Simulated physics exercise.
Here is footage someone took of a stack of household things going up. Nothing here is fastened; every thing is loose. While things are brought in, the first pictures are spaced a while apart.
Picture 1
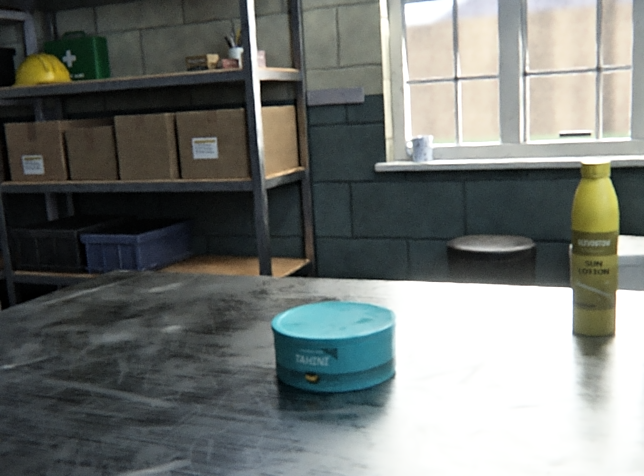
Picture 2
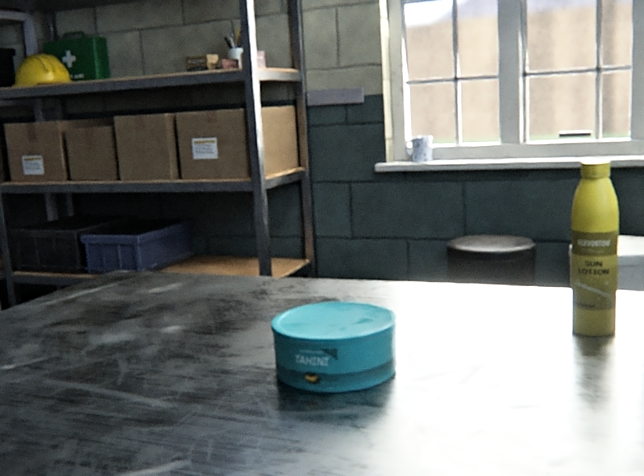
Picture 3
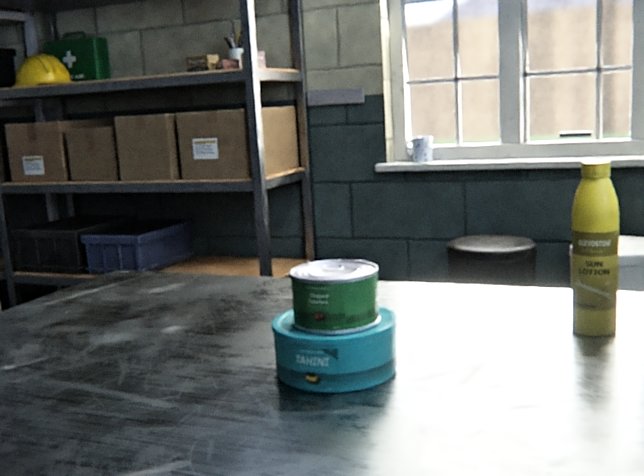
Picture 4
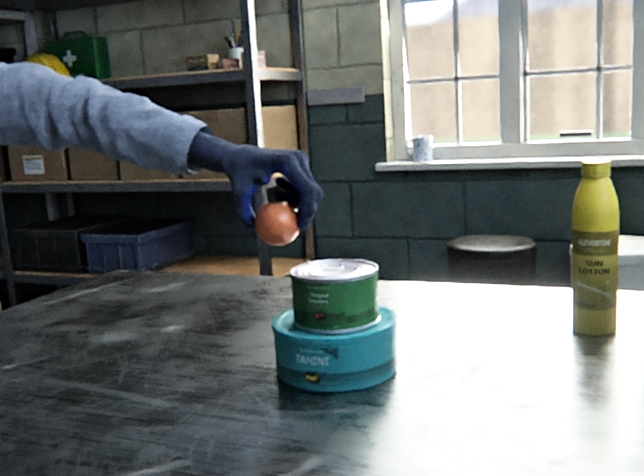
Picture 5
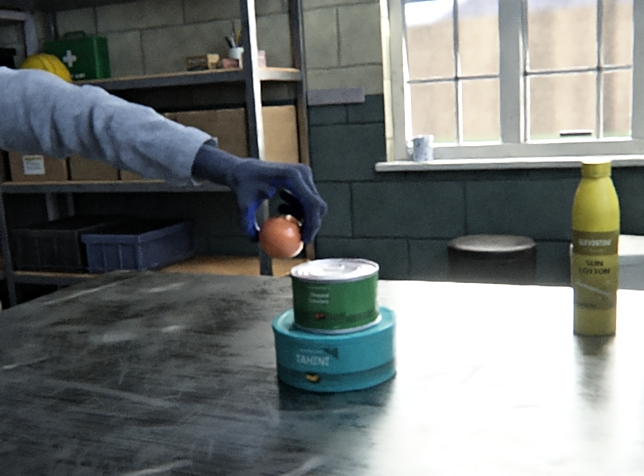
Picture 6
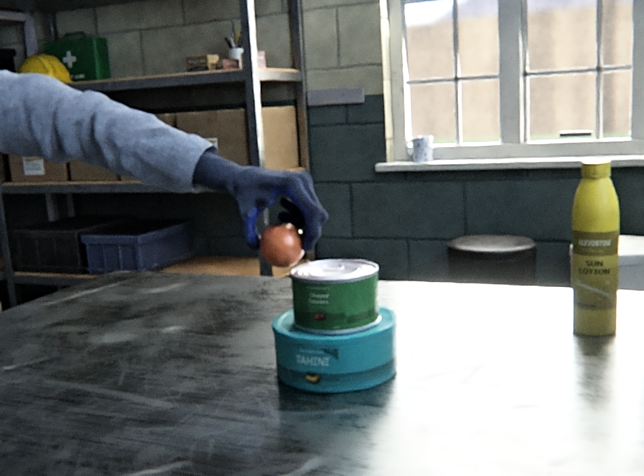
We see a turquoise tub and a yellow bottle on a dark table; a green tin appears on the tub, then a gloved hand reaches in from the left holding an orange tomato and lowers it slightly beside the tin's top.
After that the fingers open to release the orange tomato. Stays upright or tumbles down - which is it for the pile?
The pile tumbles down.
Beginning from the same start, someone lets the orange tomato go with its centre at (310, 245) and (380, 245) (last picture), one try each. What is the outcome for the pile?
The pile remains standing the first time and collapses the second time.
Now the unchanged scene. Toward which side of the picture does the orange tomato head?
It ends up further left.
Then, 0.20 s after the last picture, orange tomato rolled a little near (274, 259).
Then, 0.30 s after the last picture, orange tomato now fallen.
Then, 0.40 s after the last picture, things are still on the move.
At rest, fallen, orange tomato; the other 4 in place. Seen from the same camera at the end, orange tomato near (224, 344). The pile comes apart.
